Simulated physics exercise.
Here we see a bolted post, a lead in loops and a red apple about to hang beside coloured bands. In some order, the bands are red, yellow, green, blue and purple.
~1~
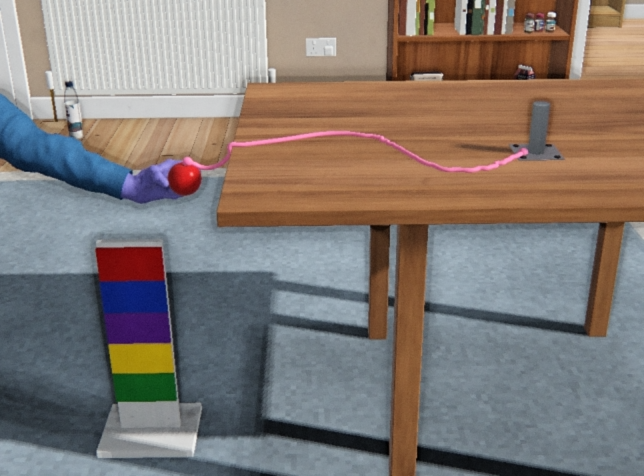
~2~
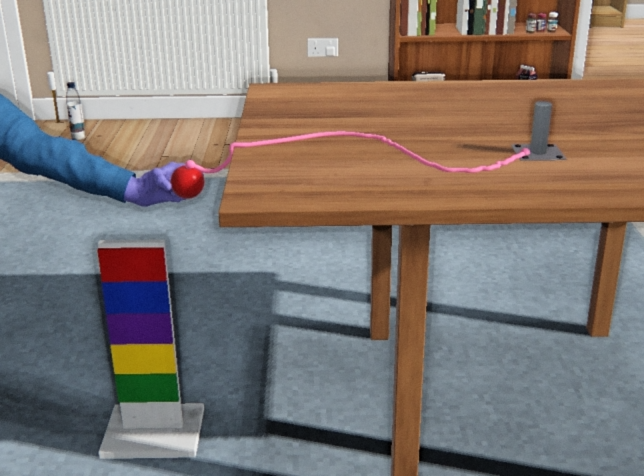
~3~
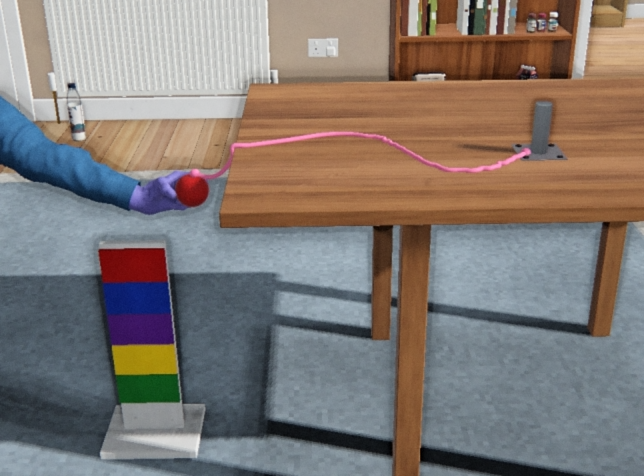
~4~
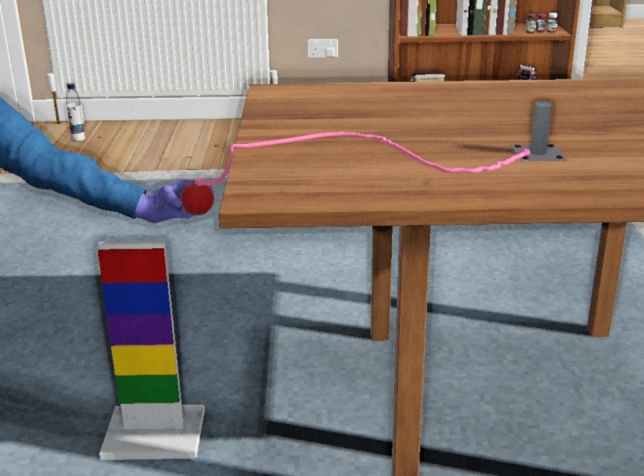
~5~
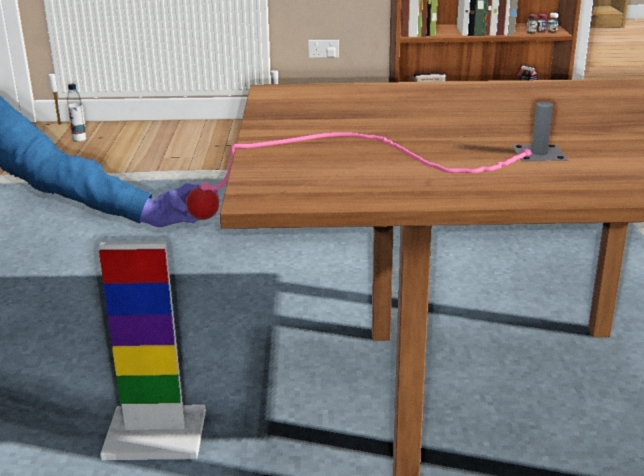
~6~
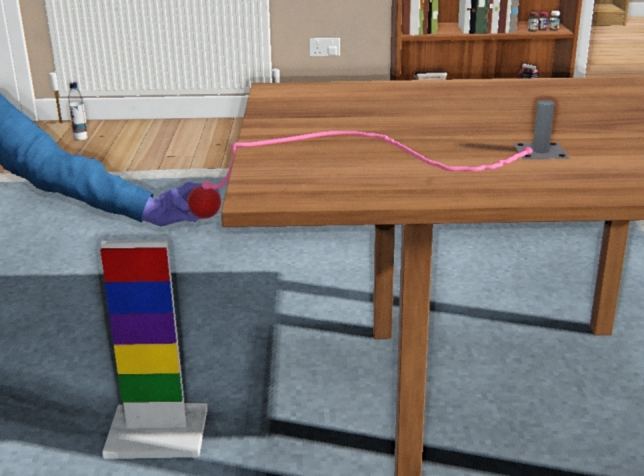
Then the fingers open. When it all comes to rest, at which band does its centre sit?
At blue.
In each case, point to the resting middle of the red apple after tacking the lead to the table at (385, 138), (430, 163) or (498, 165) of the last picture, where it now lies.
It would sit near (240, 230) the first time, (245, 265) the second and (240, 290) the third.
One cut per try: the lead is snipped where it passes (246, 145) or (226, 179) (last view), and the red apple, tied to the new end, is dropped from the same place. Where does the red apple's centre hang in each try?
One per try, the spots are (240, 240) and (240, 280).
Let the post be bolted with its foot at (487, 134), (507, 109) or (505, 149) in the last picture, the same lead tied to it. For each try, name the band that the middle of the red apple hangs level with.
Result 1: Purple. Result 2: Blue. Result 3: Purple.
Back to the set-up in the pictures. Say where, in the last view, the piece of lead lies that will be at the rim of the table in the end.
It's near (318, 135) in the last picture.
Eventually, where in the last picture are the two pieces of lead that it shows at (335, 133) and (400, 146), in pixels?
End points: Roughly (253, 150); roughly (340, 150).
A little later, apple near (216, 293); level with blue.
Next, apple near (267, 298); level with blue.
Later still, apple near (239, 301); level with blue.
When it is over, apple near (240, 301); level with blue. The blue one.
